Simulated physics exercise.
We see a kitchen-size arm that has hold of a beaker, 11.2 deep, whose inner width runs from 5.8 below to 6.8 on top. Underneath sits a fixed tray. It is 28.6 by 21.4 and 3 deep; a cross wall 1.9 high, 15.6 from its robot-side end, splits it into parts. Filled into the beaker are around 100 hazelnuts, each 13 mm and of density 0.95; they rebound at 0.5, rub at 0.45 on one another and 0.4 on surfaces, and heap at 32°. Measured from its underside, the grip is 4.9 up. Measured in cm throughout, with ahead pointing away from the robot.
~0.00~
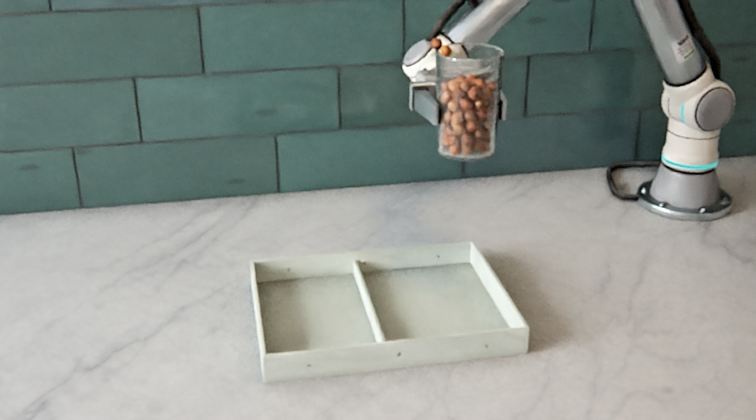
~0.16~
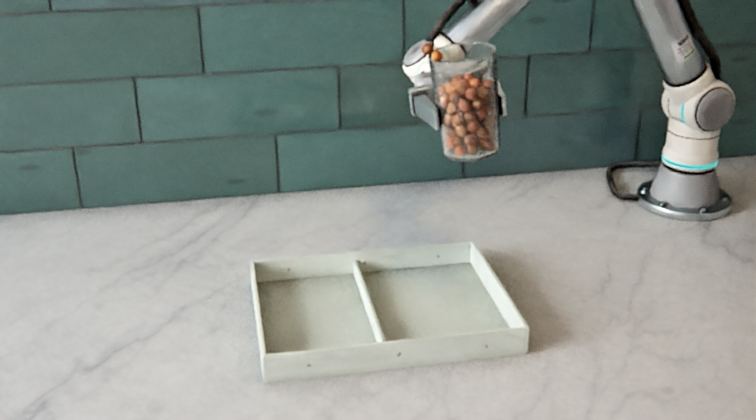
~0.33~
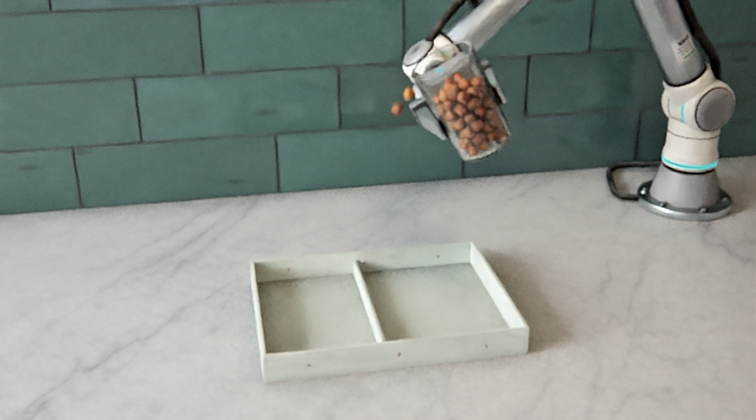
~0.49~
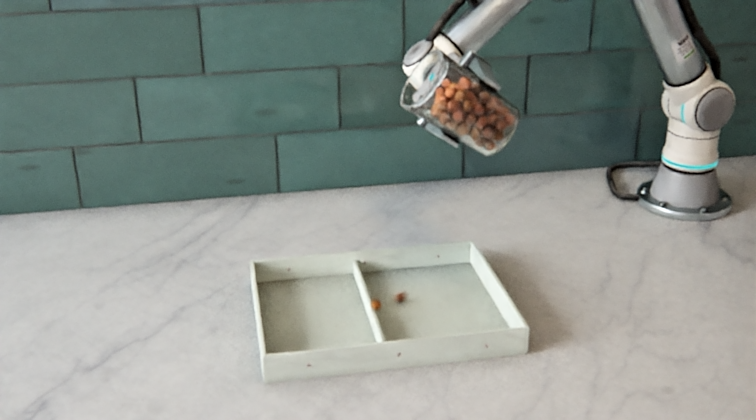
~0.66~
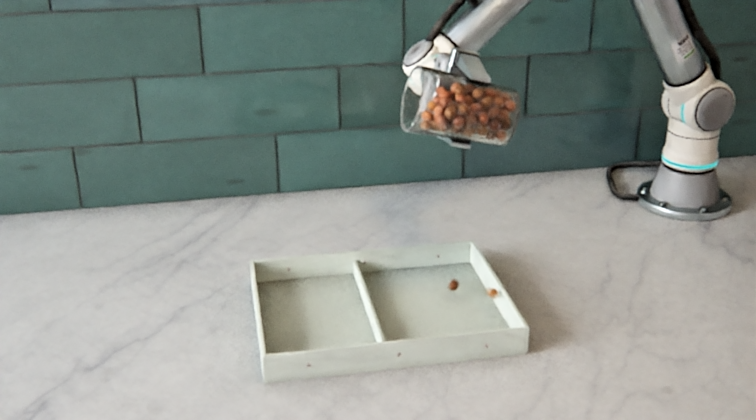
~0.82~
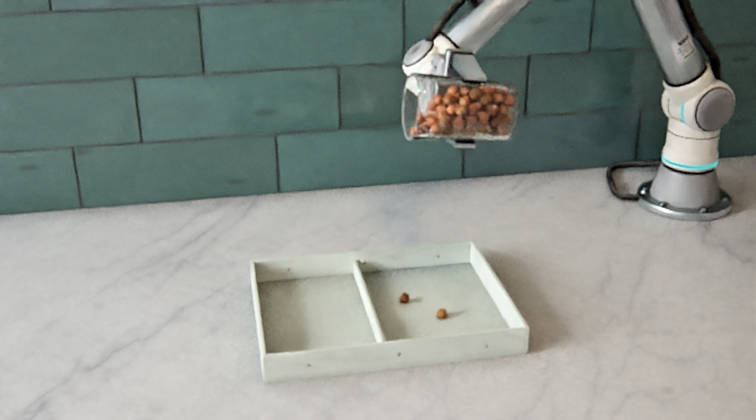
A robot arm tilts a clear beaker of hazelnuts leftward, and two drop into the tray.
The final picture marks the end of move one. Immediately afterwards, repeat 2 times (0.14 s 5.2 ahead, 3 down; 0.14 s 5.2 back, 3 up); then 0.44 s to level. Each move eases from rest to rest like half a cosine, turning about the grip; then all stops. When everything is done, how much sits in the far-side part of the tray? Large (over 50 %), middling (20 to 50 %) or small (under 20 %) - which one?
Middling.
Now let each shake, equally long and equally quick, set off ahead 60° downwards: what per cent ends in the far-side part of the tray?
About 5 per cent.
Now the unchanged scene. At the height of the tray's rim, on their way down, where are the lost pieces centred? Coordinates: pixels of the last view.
They come through centred close to (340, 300).
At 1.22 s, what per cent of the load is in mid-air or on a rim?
Roughly 11 per cent.
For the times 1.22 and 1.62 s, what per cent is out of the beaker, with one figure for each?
Around 30 % and around 50 %.
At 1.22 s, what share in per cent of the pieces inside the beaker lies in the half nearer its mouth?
Close to 35 in a hundred.
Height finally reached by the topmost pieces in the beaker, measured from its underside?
I'd say close to 5.5 cm.
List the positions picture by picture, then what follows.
In the first picture, the beaker middle at (468, 103), level; upper third of the load around (467, 93), from x 435 to 490, top at y 45; 100 in the beaker.
In the second picture, the beaker middle at (467, 104), tilted 8° forward; upper third of the load around (467, 92), from x 430 to 490, top at y 50.
In the third picture, the beaker middle at (465, 104), tilted 29° forward; upper third of the load around (464, 96), from x 400 to 500, top at y 80; 98 in the beaker, 2 in flight or on a rim.
In the fourth picture, the beaker middle at (463, 106), tilted 54° forward; upper third of the load around (466, 98), from x 375 to 510, top at y 80; 98 in the beaker, 2 in the robot-side part.
In the fifth picture, the beaker middle at (462, 108), tilted 75° forward; upper third of the load around (471, 99), from x 425 to 510, top at y 90; 98 in the beaker, 2 in the robot-side part.
In the sixth picture, the beaker middle at (462, 109), tilted 83° forward; upper third of the load around (478, 99), from x 405 to 510, top at y 90; 98 in the beaker, 2 in the robot-side part.
After 1.22 s, tilted 83° forward, highest piece 24 above the table; 72 in the beaker, 15 in the far-side part, 2 in the robot-side part, 11 in flight or on a rim.
After 1.62 s, tilted 36° forward, highest piece 29 above the table; 52 in the beaker, 32 in the far-side part, 12 in the robot-side part, 2 on the table or floor, 2 in flight or on a rim.
After 2.02 s, level, highest piece 26 above the table; 52 in the beaker, 33 in the far-side part, 13 in the robot-side part, 2 on the table or floor.
After 3.07 s, level, highest piece 26 above the table; 52 in the beaker, 33 in the far-side part, 13 in the robot-side part, 2 on the table or floor.
In the end, 52 in the beaker, 33 in the far-side part, 13 in the robot-side part, 2 on the table or floor. That is 33 % in the far-side part of the tray.
